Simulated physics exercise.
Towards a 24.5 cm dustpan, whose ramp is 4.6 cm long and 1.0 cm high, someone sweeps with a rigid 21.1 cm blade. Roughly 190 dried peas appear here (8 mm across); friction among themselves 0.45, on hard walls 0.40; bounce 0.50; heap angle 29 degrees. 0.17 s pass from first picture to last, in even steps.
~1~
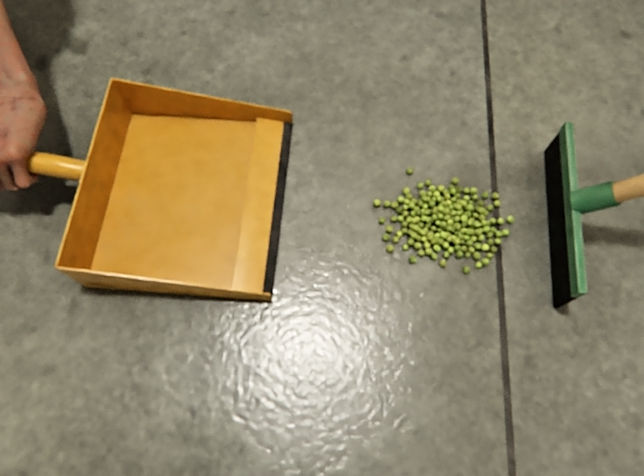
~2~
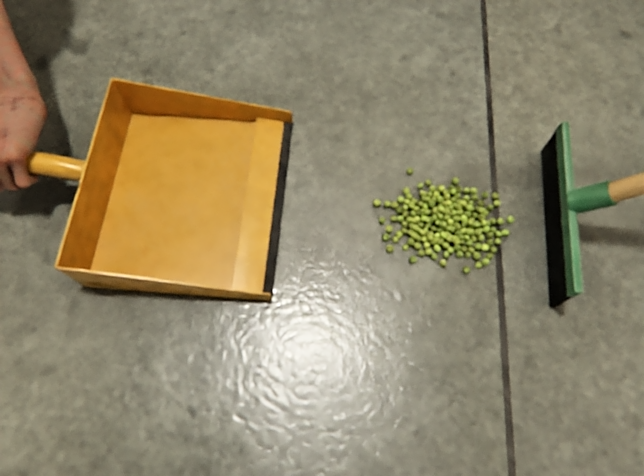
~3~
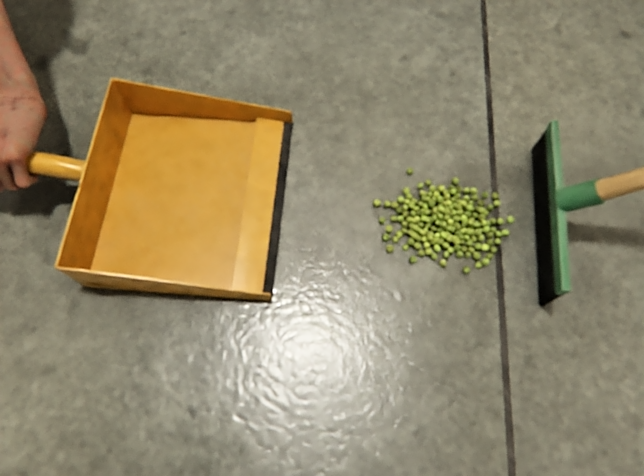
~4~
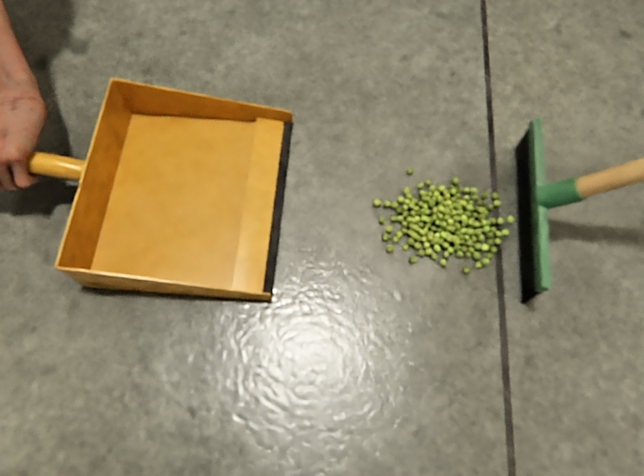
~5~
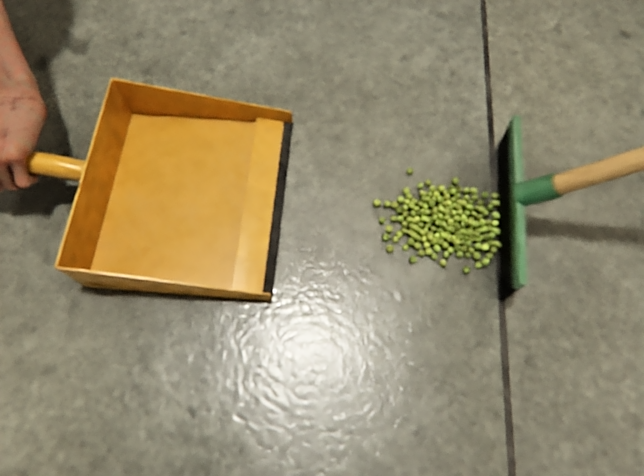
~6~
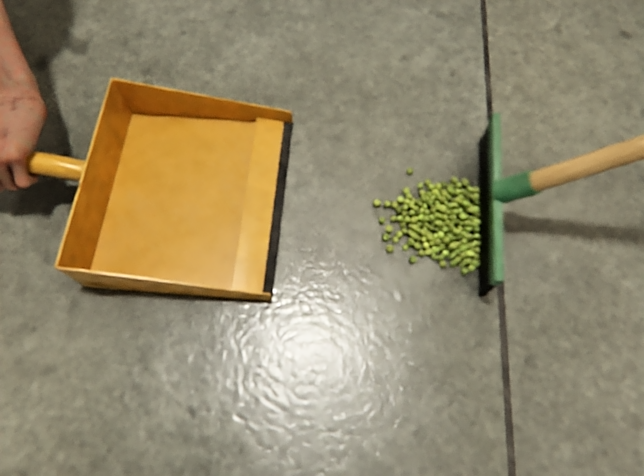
The clip opens with a hand holding a yellow-orange dustpan still on a gray floor at left, a loose pile of green peas near the center, and a green-and-black blade at right. The blade slides left across the floor, reaches the pile's right edge, and presses those peas closer together.
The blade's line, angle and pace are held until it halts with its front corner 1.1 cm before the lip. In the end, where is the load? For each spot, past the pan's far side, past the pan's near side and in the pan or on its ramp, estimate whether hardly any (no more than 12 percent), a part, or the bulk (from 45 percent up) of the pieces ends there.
Far side: Hardly any. Near side: Hardly any. Pan: The bulk.
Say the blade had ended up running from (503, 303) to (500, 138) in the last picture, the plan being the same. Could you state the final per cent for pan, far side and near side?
Final per cent - pan 45, far 5, near 10.
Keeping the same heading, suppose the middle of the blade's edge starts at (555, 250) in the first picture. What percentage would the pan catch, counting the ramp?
Something close to 55 percent.
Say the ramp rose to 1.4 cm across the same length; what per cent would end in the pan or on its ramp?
Estimated share: Around 50 in a hundred.
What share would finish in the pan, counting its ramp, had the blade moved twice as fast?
Near 65 %.
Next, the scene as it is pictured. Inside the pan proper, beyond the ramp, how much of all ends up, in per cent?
Around 15 in a hundred.
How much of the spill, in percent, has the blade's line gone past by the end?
5 %.
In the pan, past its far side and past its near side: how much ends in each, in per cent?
Result in %: Far side 5, near side 5, pan 55.
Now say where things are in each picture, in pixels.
Blade from (577, 292) to (565, 130), moved 0.0 cm, 0 of the pieces shifted so far; middle of the pieces at (445, 220); pan at (181, 198), in the first frame.
Blade from (573, 292) to (561, 130), moved 0.4 cm, 0 of the pieces shifted so far; middle of the pieces at (445, 220), in the second frame.
Blade from (562, 290) to (551, 129), moved 1.6 cm, 0 of the pieces shifted so far; middle of the pieces at (445, 220), in the third frame.
Blade from (542, 287) to (534, 126), moved 3.7 cm, 0 of the pieces shifted so far; middle of the pieces at (445, 220), in the fourth frame.
Blade from (519, 284) to (514, 124), moved 6.1 cm, 9 of the pieces shifted so far; middle of the pieces at (445, 220), in the fifth frame.
Blade from (496, 280) to (494, 121), moved 8.5 cm, 106 of the pieces shifted so far; middle of the pieces at (440, 219); pan at (181, 198), in the sixth frame.
Then, 0.17 s after the last picture, middle of the blade 13 cm from the lip; 0 % over the lip, far side 0 %, near side 0 %.
Then, 0.28 s after the last picture, middle of the blade 5 cm from the lip; 0 % over the lip, far side 5 %, near side 5 %.
Then, 0.53 s after the last picture, middle of the blade 2 cm from the lip; 60 % over the lip, far side 5 %, near side 5 %.
In the end, far side 5 %, near side 5 %, pan 55 %, in front of the lip or behind the blade 35 %.
